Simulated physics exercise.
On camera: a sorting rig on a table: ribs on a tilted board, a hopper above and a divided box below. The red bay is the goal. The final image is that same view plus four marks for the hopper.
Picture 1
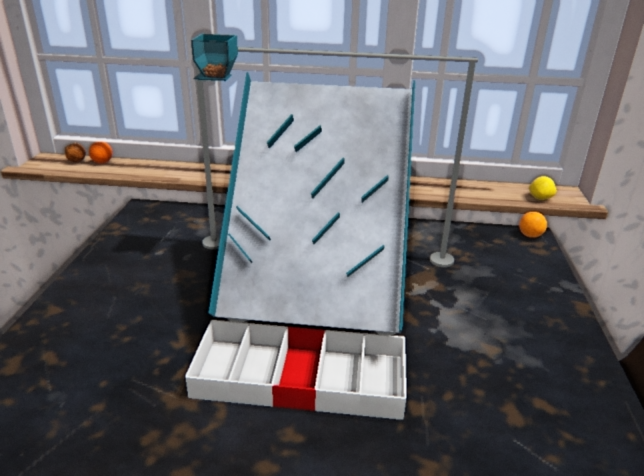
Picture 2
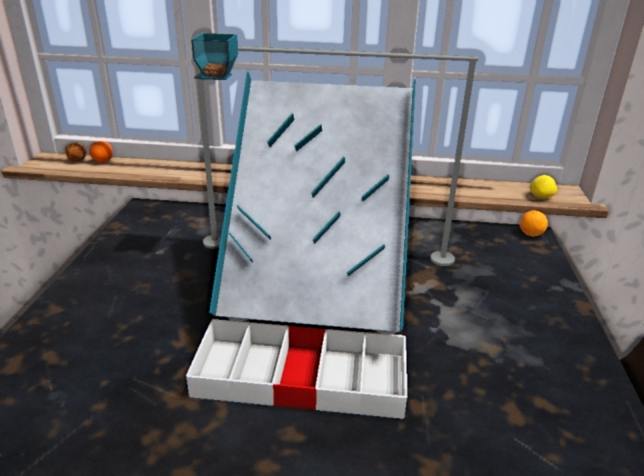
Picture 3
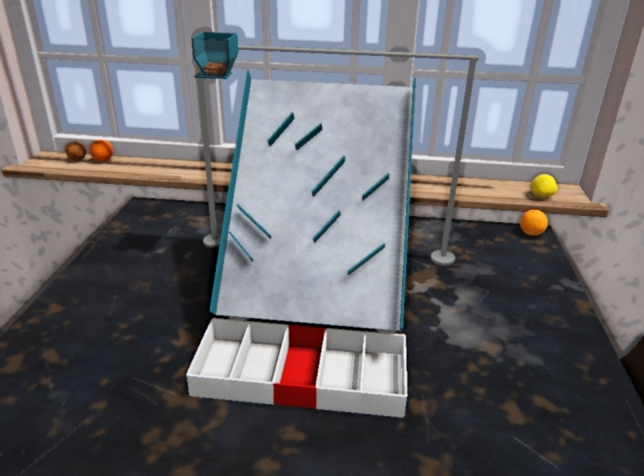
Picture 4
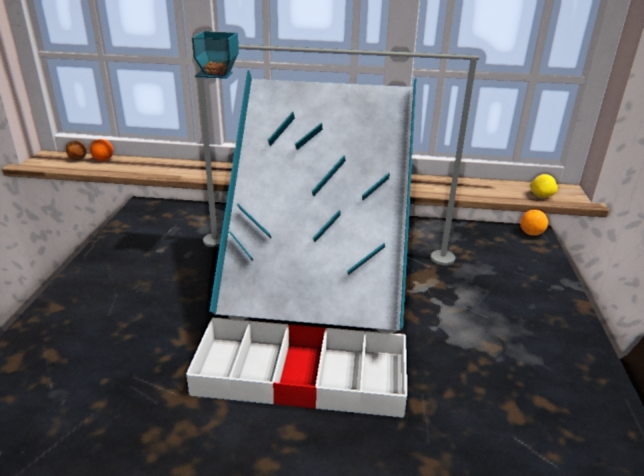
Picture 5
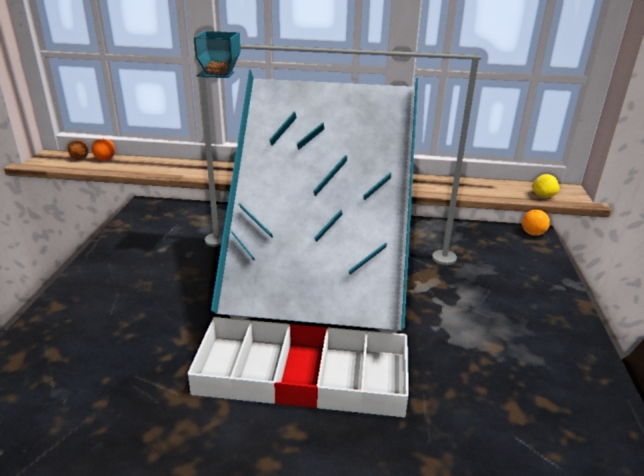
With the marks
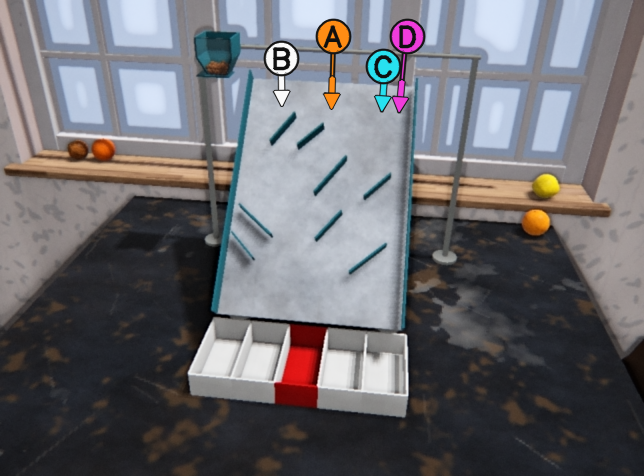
On a dark, worn table by a window, a tilted board with slanted ribs stood above a divided white box with one red bay, and apart from a tiny shift in the view, nothing moved.
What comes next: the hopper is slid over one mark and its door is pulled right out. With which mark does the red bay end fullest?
B is best.
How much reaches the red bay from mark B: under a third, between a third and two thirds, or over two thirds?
Mark B gives between a third and two thirds.
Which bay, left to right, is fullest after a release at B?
It is the third one.
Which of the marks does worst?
That is mark D.
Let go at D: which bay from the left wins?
The fifth.
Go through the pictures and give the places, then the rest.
The first frame shows hopper at (217, 72), cereal balls, door shut.
The second frame shows ribs (268, 142) to (293, 113), (295, 146) to (321, 124), (312, 193) to (344, 157).
The third frame shows ribs (363, 196) to (389, 173), (237, 204) to (269, 235), (313, 239) to (340, 211).
The fourth frame shows ribs (230, 232) to (251, 257), (348, 272) to (385, 243).
The fifth frame shows red bay at (296, 393), number 3 of 5 from the left.
On the marked copy, mark A meets the board at (331, 103); mark B meets the board at (281, 100); mark C meets the board at (382, 105); mark D meets the board at (399, 106).
Choosing A, about a quarter in the red bay, about two thirds in other bays, a small part outside the box.
Choosing B, about half in the red bay, about a third in other bays, a small part held on the board, a stray few outside the box.
Choosing C, about a quarter in the red bay, about half in other bays, about a quarter outside the box.
Choosing D, a small part in the red bay, most in other bays, a small part outside the box.
